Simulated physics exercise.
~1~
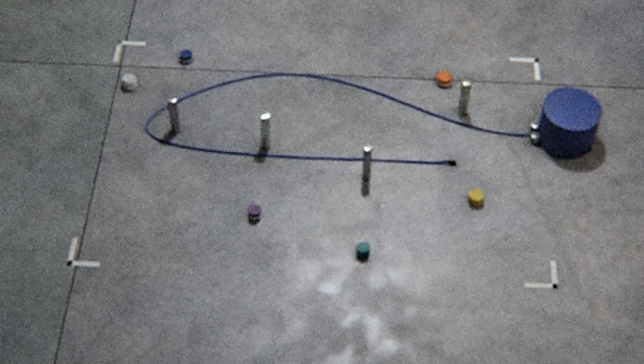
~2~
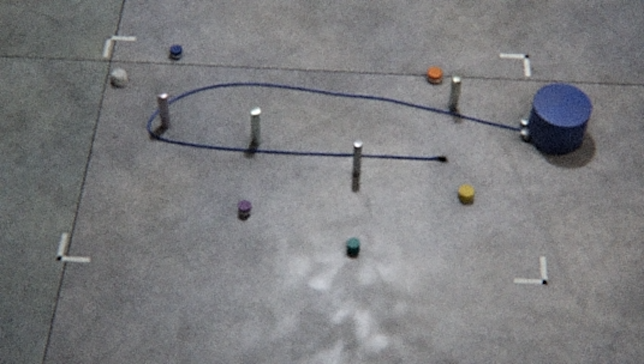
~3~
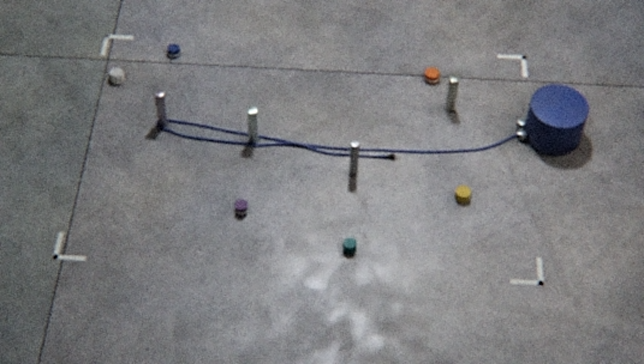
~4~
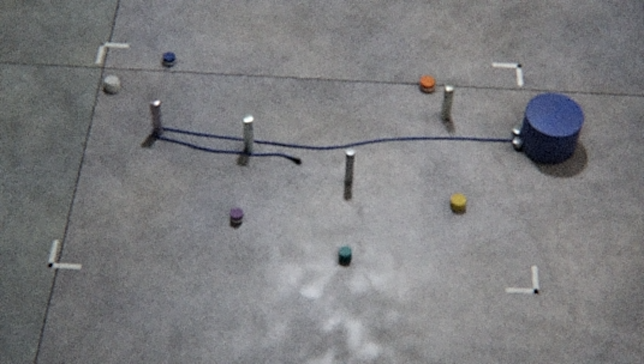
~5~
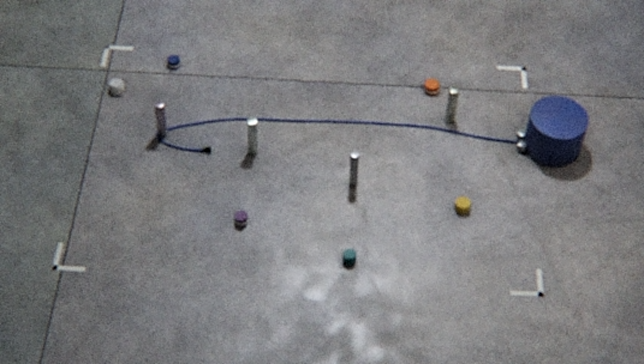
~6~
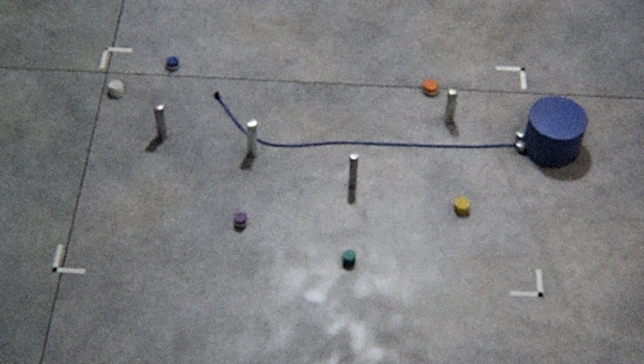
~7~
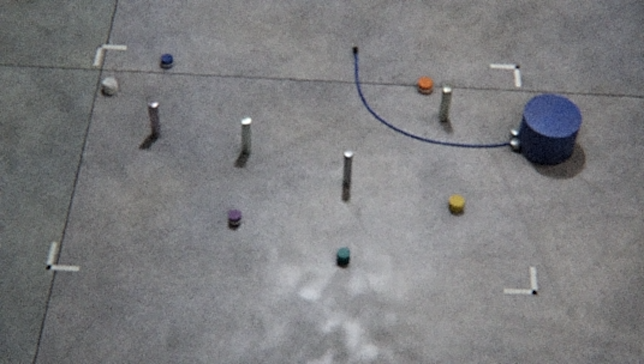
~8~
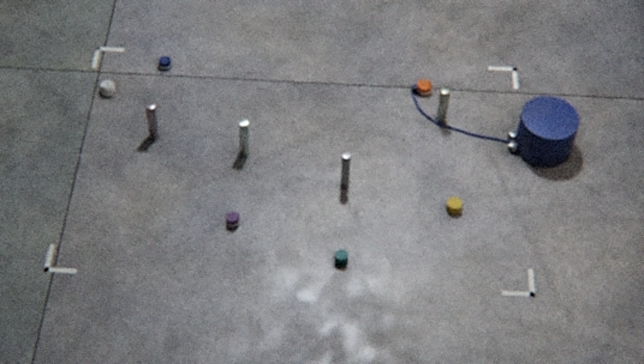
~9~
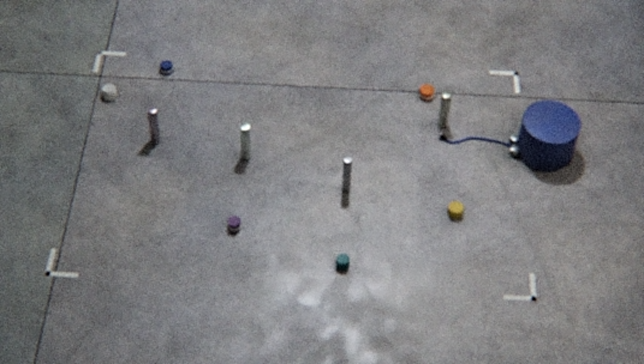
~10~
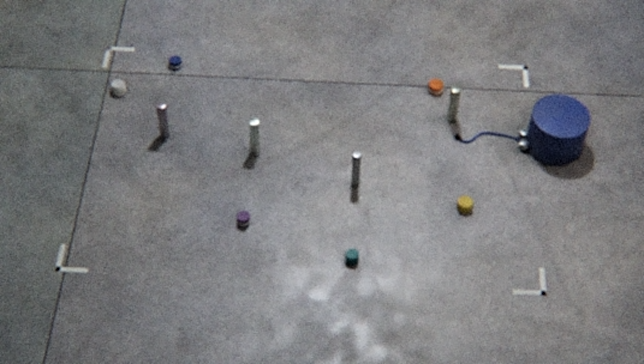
A blue cord lies on a grey concrete floor, running left from a blue reel, bending around the far-left metal post and doubling back to the right. The reel draws it in, and its upper stretch sinks toward the lower one as the dark plug slides left past the posts. The plug rounds the far-left post, swings up and sweeps right in a wide curve. It passes close by the orange tin, which stays put like the other small containers, then drops beside the right-hand post. The cord ends with a short, wavy length still out.
